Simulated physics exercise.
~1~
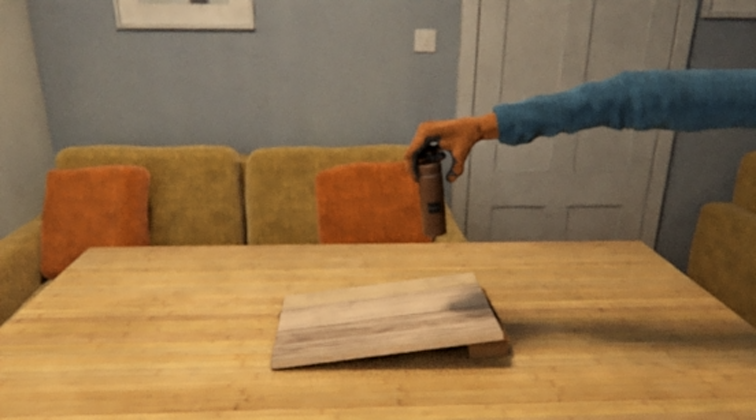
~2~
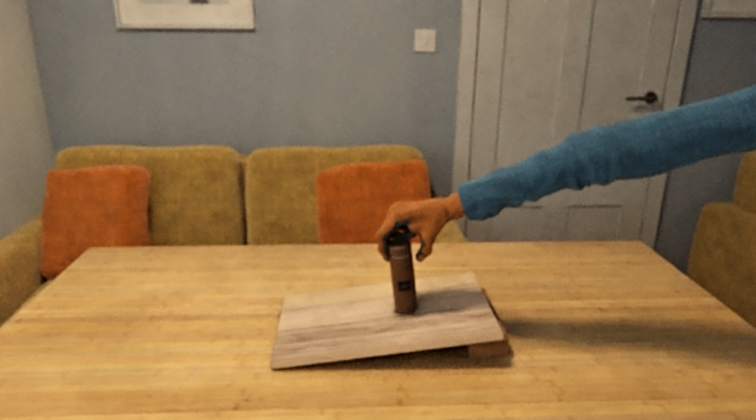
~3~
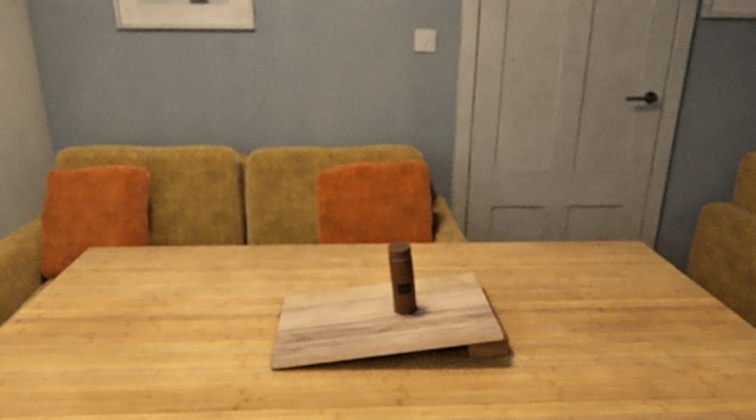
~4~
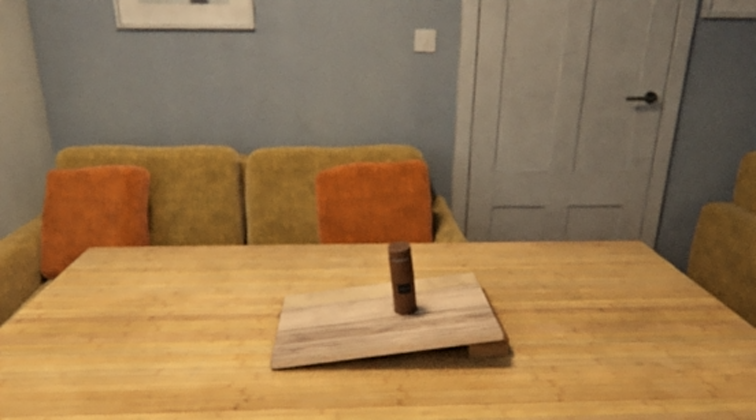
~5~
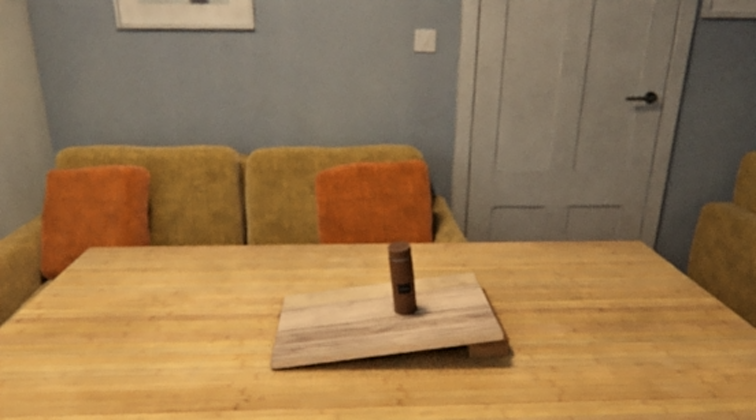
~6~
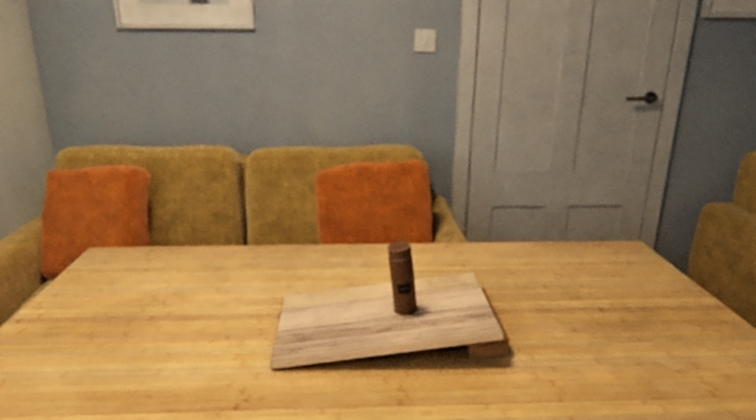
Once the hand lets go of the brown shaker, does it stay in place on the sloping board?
Yes, the brown shaker stays standing on the sloping board where the hand put it.
